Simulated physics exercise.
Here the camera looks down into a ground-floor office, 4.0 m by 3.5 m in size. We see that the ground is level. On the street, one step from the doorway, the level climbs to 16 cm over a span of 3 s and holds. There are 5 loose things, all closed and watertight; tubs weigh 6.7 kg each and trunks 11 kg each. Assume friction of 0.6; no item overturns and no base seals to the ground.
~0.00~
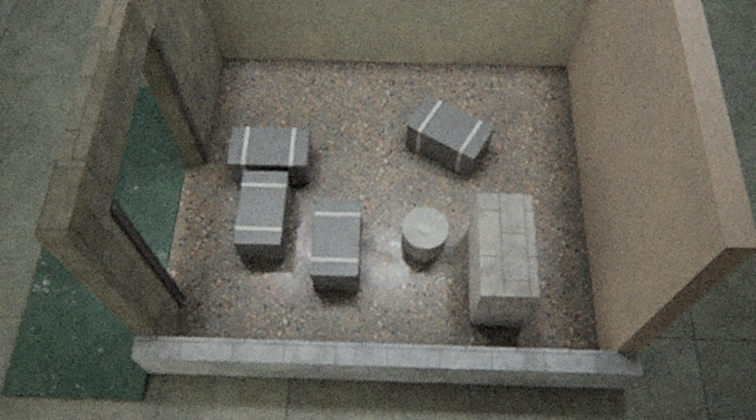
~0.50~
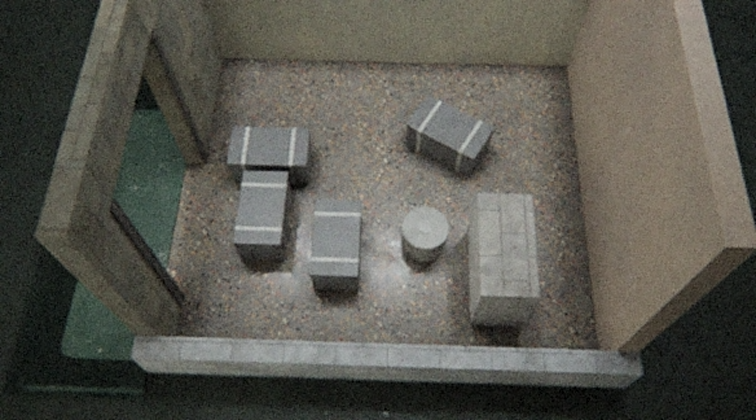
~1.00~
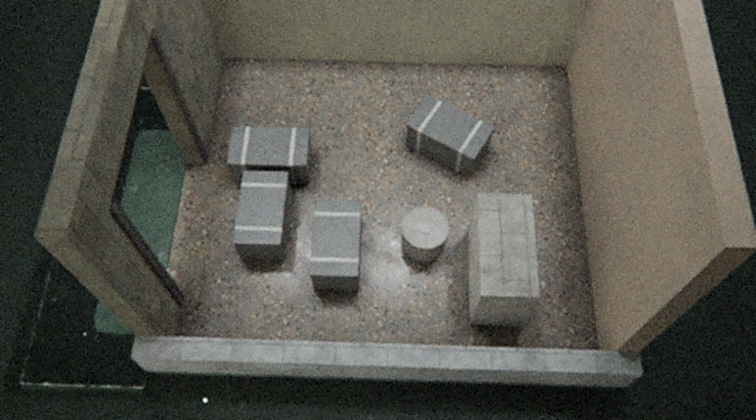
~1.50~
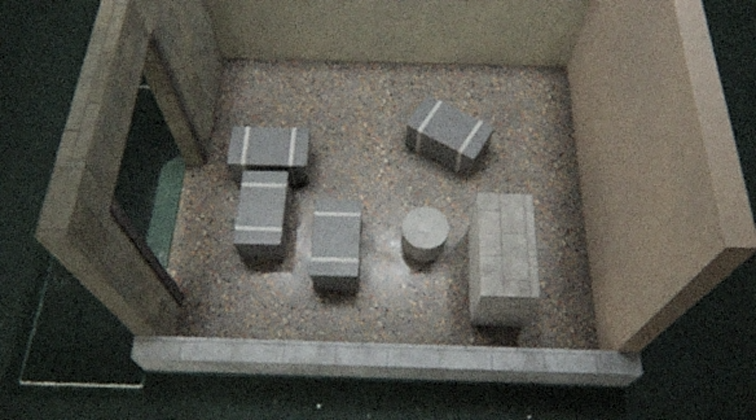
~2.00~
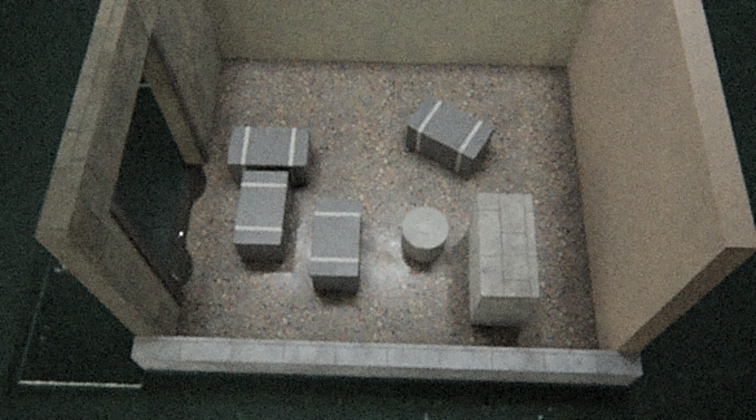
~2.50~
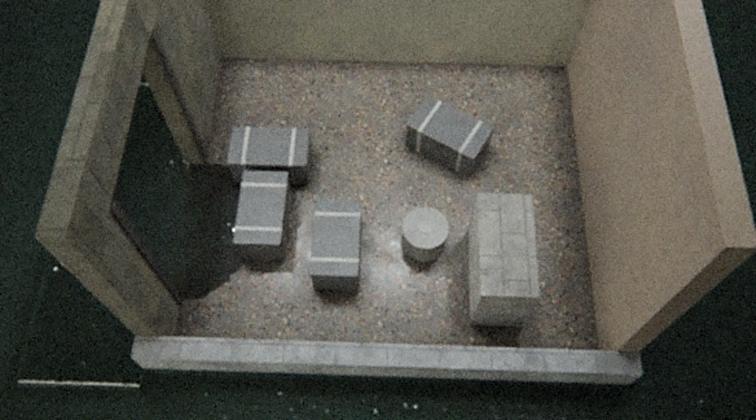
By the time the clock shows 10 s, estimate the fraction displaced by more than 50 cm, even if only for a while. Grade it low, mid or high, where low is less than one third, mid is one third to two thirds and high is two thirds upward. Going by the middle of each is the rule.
Grade: High.
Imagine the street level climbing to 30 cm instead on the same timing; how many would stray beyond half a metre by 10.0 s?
That would give 5.
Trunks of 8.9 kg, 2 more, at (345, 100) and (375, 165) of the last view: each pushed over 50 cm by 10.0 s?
Note: Item 1 stays inside the limit; item 2 exceeds the limit.
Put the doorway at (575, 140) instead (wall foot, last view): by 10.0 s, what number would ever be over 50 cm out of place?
In that case the number is 4.
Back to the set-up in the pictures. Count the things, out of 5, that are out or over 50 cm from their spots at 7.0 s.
The count is 4.
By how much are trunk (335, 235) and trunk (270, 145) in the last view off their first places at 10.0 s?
They've ended up 100 cm and 60 cm away, in that order.
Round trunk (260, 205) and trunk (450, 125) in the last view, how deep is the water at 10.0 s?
Depth approx. 12 cm / 13 cm.
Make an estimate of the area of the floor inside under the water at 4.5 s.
Near 6.5 m2 in all.
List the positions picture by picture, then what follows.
A tub at (425, 227) rests on the ground; a trunk at (261, 207) rests on the ground; 0.0 m2 under water; 0 of 5 have shifted, in the first frame.
A tub at (425, 227), on the bottom; a trunk at (261, 207), on the bottom; 0.0 m2 under water; 0 of 5 have shifted, in the second frame.
A tub at (425, 227) rests on the ground; a trunk at (261, 207) rests on the ground; 0.0 m2 under water; 0 of 5 have shifted, in the third frame.
A tub at (425, 227), on the bottom; a trunk at (261, 207) rests on the ground; 0.0 m2 under water; 0 of 5 have shifted, in the fourth frame.
A tub at (425, 227), on the bottom; a trunk at (261, 207) rests on the ground; 0.0 m2 under water; 0 of 5 have shifted, in the fifth frame.
A tub at (425, 227) rests on the ground; a trunk at (261, 207), on the bottom; 0.7 m2 under water; 0 of 5 have shifted, in the sixth frame.
After 3.5 s 0 of 5 are over 50 cm from their spots; 0 afloat.
After 4.5 s 1 of 5 are over 50 cm from their spots; 1 afloat.
After 7.0 s 4 of 5 are over 50 cm from their spots; 3 afloat.
After 10.0 s 5 of 5 are over 50 cm from their spots, and 5 have been at some point; 4 afloat.
